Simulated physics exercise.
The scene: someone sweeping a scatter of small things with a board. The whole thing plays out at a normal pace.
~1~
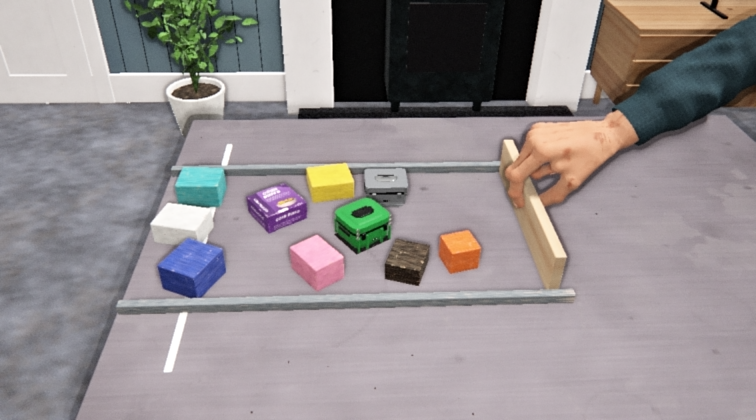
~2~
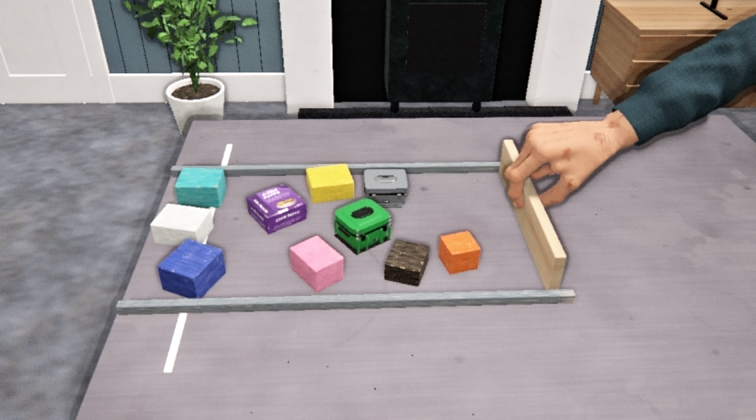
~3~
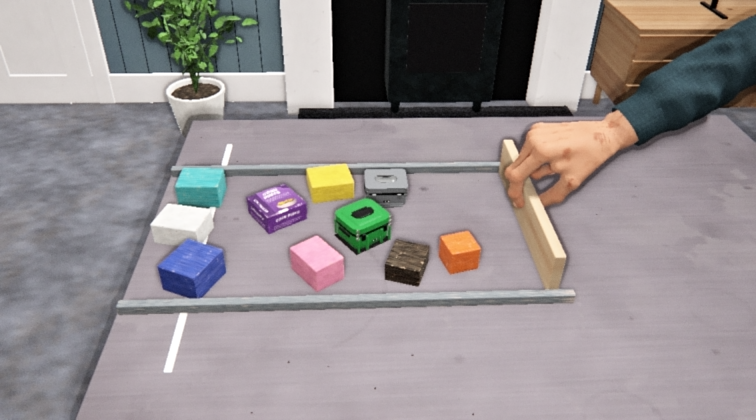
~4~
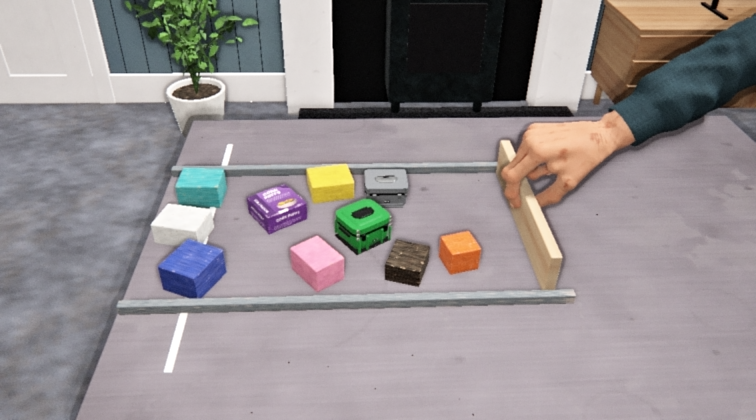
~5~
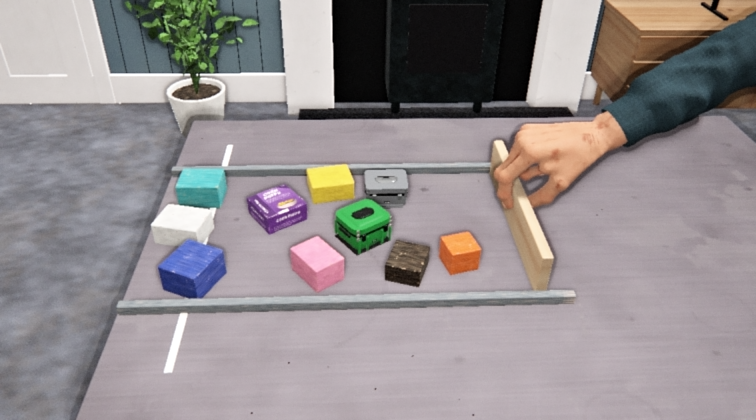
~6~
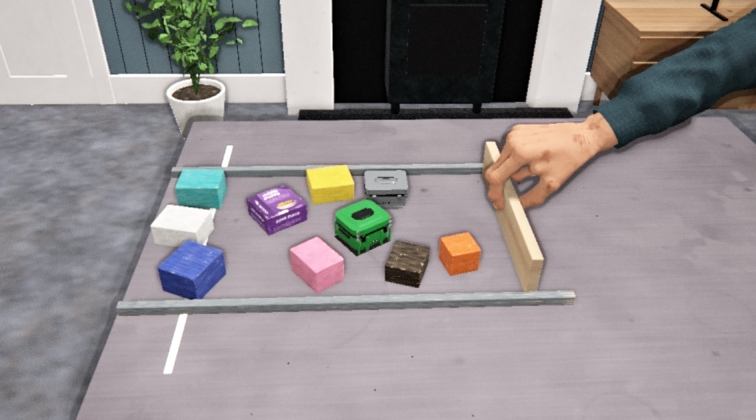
On a grey wooden tabletop in a room with a dark fireplace and a potted plant, seen from above and in front, two grey rails run between white tape marks and a hand. Turquoise, white and blue blocks sit left, with a purple box, yellow, pink, dark brown and orange blocks, and green and grey cases rightward. The hand slides the upright board slightly left, touching nothing else, while the camera stays still.
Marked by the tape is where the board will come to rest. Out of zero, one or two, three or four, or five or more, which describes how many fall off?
The way I see it, five or more of them end up off the end.
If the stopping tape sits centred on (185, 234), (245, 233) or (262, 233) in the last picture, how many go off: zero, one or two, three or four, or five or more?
So, going place by place, I'd say at least five; 1 or 2; 1 or 2.
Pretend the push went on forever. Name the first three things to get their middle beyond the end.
Order, earliest first: Blue block, turquoise block, pink block.
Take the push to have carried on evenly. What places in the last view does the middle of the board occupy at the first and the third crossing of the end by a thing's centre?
I'd put it close to (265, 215) and later close to (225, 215).
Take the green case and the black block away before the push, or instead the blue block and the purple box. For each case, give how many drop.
It would be 4 and 4.
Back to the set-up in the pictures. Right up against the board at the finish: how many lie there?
3 of them.
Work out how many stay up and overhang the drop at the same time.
Answer: 1.
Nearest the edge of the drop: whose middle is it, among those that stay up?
That would be the black block.
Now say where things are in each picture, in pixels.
In the first frame, white block (183, 226); turquoise block (201, 187); blue block (193, 269); board (528, 208); tape (206, 232).
In the second frame, turquoise block (201, 188); yellow block (330, 183).
In the third frame, blue block (193, 269); grey case (386, 188).
In the fourth frame, white block (183, 226); orange block (459, 253).
In the fifth frame, turquoise block (202, 188); purple box (277, 208).
In the sixth frame, white block (183, 227); turquoise block (202, 189); blue block (193, 271); board (508, 210); tape (206, 234).
Soon after, none off yet; white block at rest near (183, 227); turquoise block at rest near (202, 189); blue block at rest near (193, 271).
Then, none off yet; white block at rest near (183, 227); turquoise block moving near (196, 189); blue block moved a little near (164, 269).
At rest, the number that fall off is five or more; fallen, yellow block, pink block, purple box, blue block, turquoise block and white block.
